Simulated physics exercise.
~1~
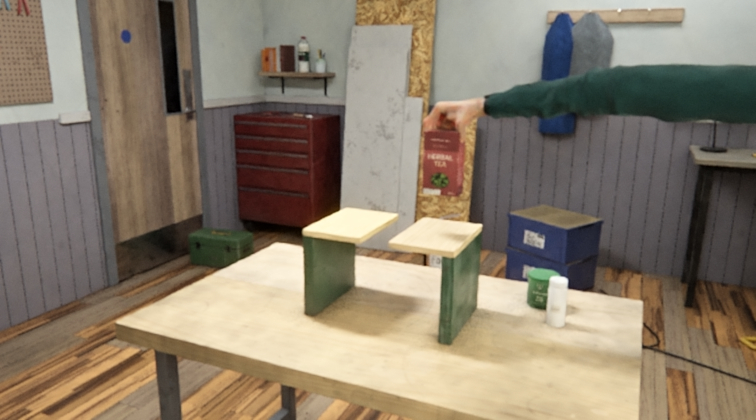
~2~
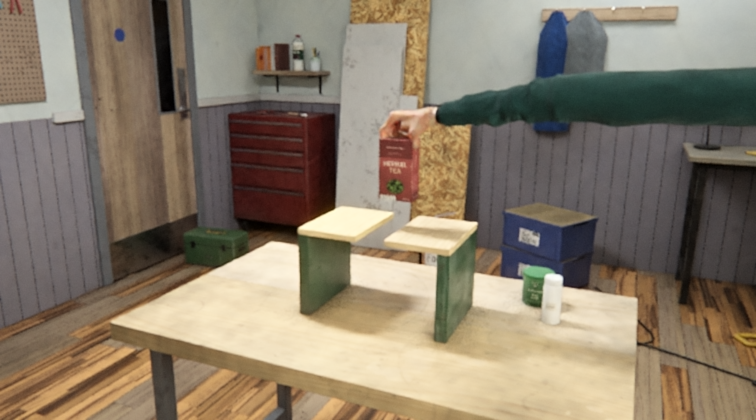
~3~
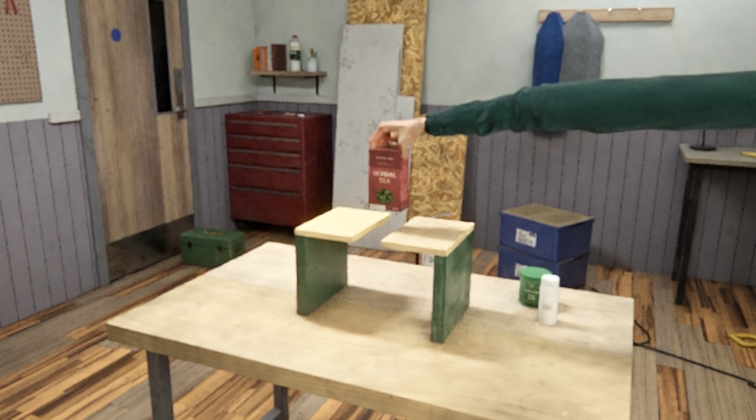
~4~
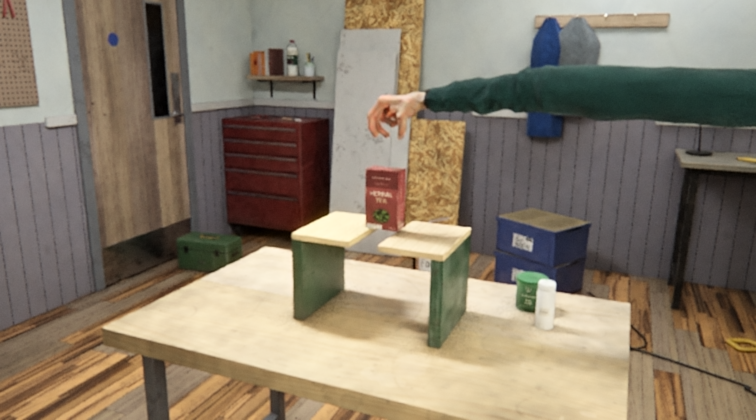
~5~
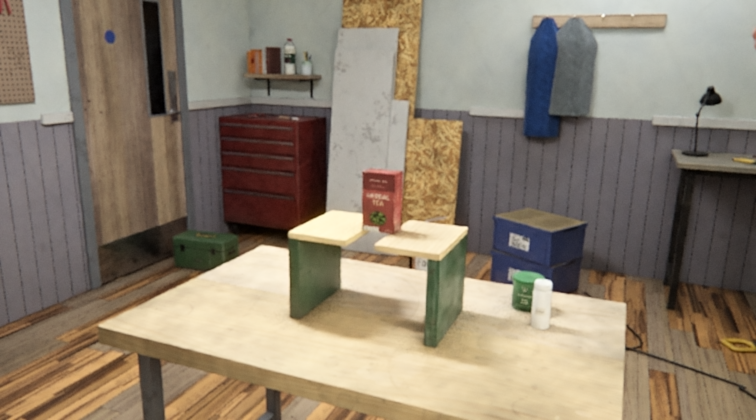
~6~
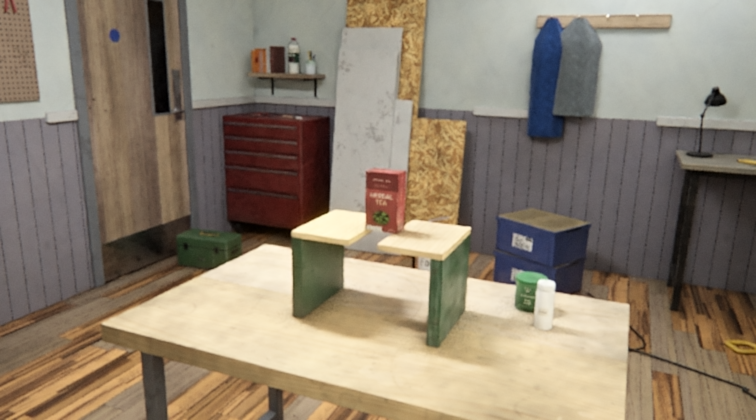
A green-sleeved arm lowering a red herbal tea carton over two green-legged supports, releasing it and withdrawing, the carton resting upright on top.
